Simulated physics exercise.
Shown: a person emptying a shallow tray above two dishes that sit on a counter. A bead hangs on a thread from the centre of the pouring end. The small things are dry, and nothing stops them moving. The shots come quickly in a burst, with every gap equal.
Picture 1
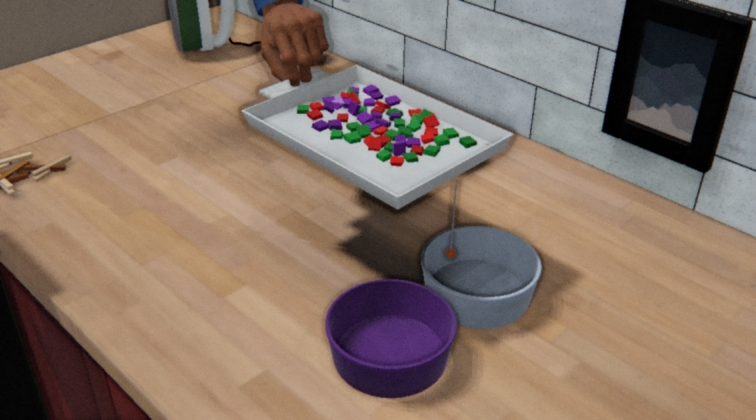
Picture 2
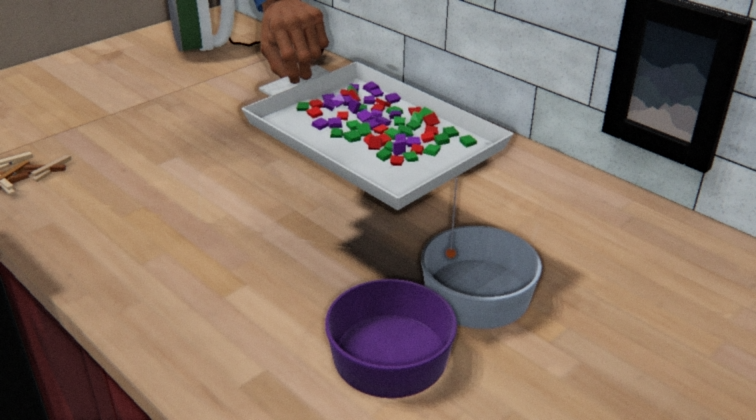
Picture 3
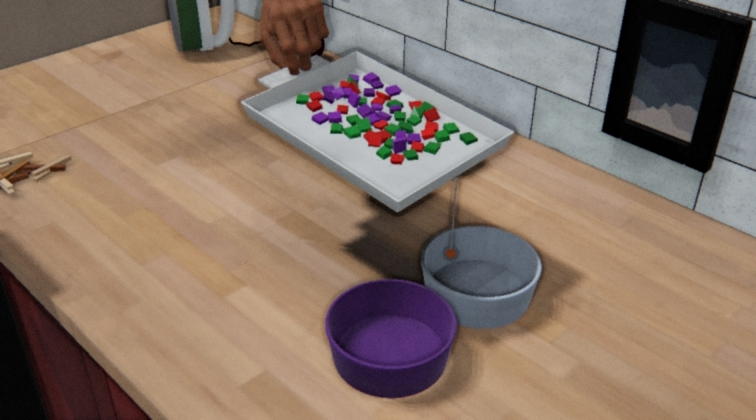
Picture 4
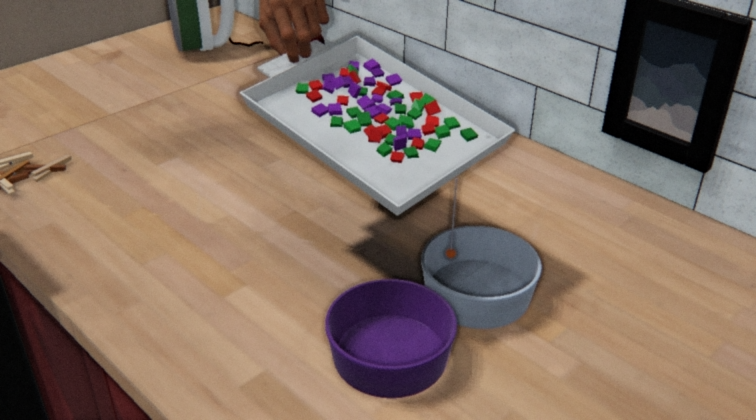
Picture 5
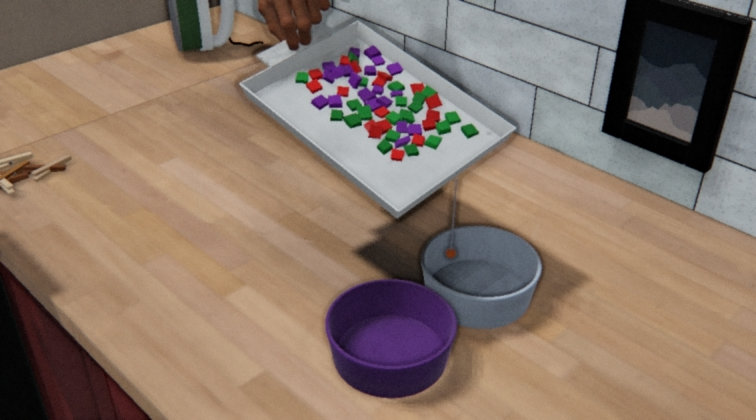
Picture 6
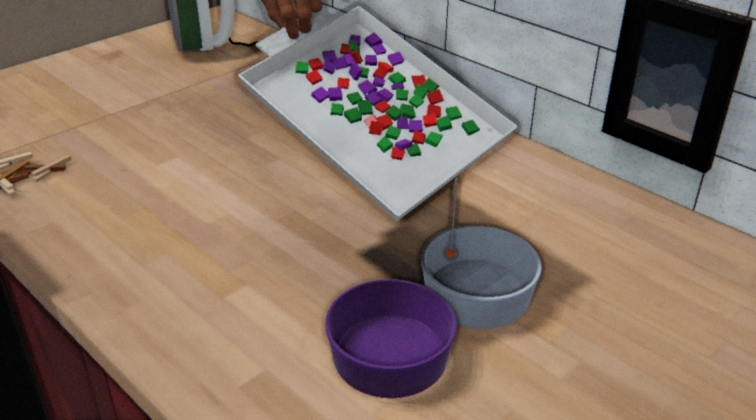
A white tray of colourful tiles tilts gradually above two bowls as a hand holds it.
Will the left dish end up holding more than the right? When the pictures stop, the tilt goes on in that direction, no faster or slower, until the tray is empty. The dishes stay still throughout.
Yes.
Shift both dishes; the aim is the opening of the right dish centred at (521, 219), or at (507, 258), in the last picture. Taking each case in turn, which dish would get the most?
The first try: The dish on the left. The second: Left.
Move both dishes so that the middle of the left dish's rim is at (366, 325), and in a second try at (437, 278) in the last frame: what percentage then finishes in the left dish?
First position: Some 70 %; second position: Some 60 %.
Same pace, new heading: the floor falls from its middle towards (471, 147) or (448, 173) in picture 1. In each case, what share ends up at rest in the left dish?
Somewhere close to 0 % the first time, 10 % the second.
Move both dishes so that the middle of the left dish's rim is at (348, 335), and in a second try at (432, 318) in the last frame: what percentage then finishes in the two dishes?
70 %, 80 %.
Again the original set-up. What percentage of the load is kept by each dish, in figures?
The left dish keeps near 90 in a hundred, the right dish near 0 in a hundred.
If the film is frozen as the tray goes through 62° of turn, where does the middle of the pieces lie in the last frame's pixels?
I'd mark the middle close to (395, 176).
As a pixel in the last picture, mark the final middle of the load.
Around (394, 344).
Shortly afterwards, tray tipped steeply; the whole lot on the tray.
Next, tray tipped right over; near a third on the tray; near half in the left dish; near a quarter in the air.
Some moments later, tray tipped past a quarter turn; all but a few in the left dish; a little outside both.
In the end, tray tipped past a quarter turn; all but a few in the left dish; none at all in the right dish; a little outside both.
